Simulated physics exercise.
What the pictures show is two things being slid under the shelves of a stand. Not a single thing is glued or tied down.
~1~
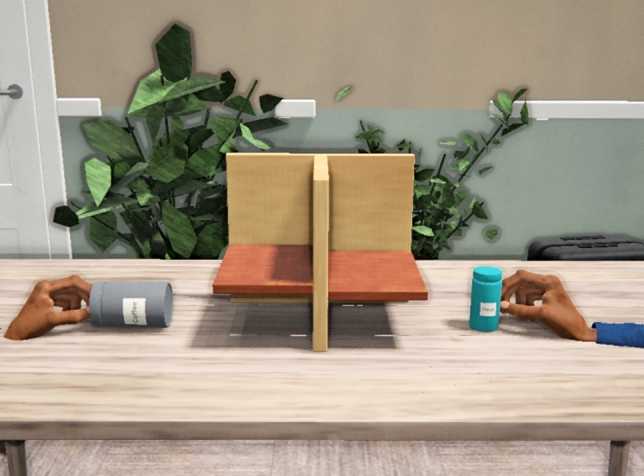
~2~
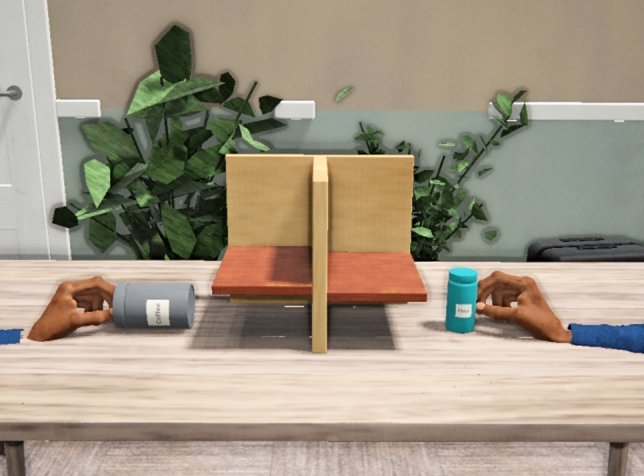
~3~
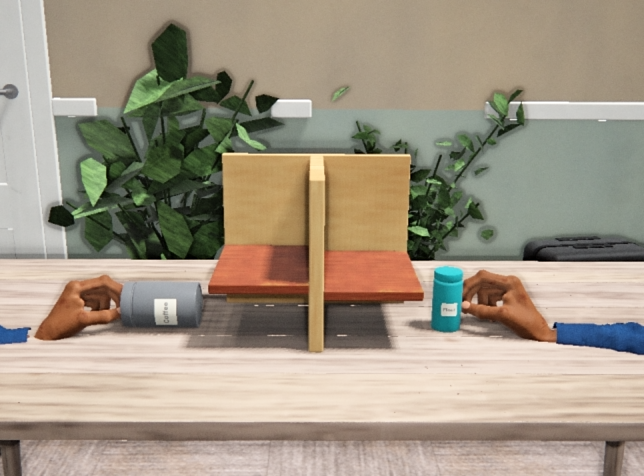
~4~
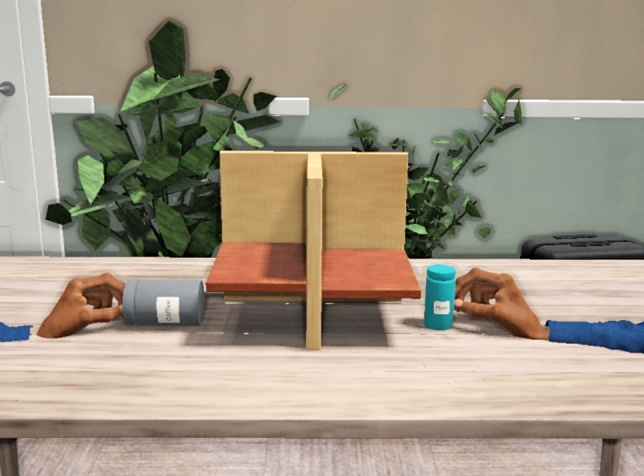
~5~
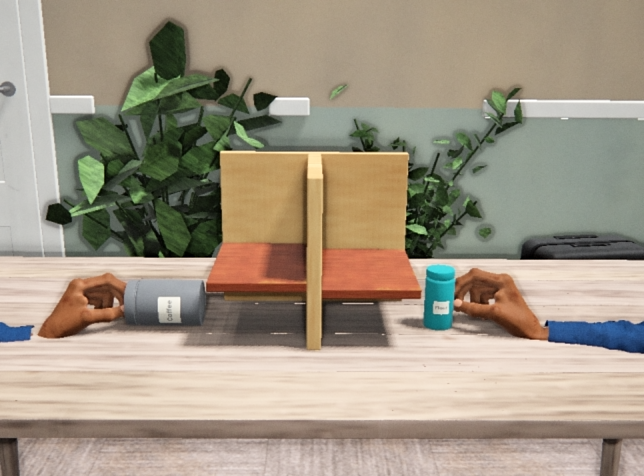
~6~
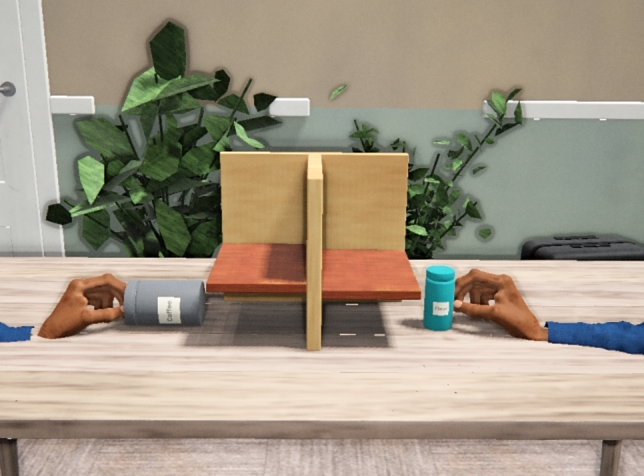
Two hands, with blue sleeves showing, hold a grey jar lying on its side at the left and an upright turquoise shaker at the right, on a pale wooden table seen from the front and slightly above. Between them stands a wooden stand with red shelves, before leafy plants and a wall. The hands slide both things inward, then stay still, while the view shifts very slightly.
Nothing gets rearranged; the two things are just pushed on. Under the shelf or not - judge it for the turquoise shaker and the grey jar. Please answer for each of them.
Turquoise shaker - not under; grey jar - under.
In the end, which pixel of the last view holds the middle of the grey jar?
It ends up close to (259, 304).
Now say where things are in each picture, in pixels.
Hands sliding the things forward; turquoise shaker (486, 299); grey jar (132, 305); shelf (320, 247), in the first frame.
Hands sliding the things forward; grey jar (155, 306); shelf (320, 249), in the second frame.
Hands sliding the things forward; turquoise shaker (447, 299); shelf (316, 248), in the third frame.
Hands sliding the things forward; grey jar (165, 303); shelf (314, 245), in the fourth frame.
Hands sliding the things forward; turquoise shaker (439, 297); shelf (314, 246), in the fifth frame.
Hands sliding the things forward; turquoise shaker (439, 298); grey jar (166, 303); shelf (314, 246), in the sixth frame.
Then, 0.28 s past the last view, turquoise shaker stopped at the opening near (426, 298); grey jar sliding up to the opening near (182, 303).
Then, 0.56 s past the last view, turquoise shaker stopped at the opening near (426, 298); grey jar part of the way in near (221, 304).
Then, 0.78 s past the last view, turquoise shaker stopped at the opening near (426, 298); grey jar all the way in near (251, 304).
Finally, the turquoise shaker is too tall, near (426, 298); the grey jar clears the shelf, near (258, 304).
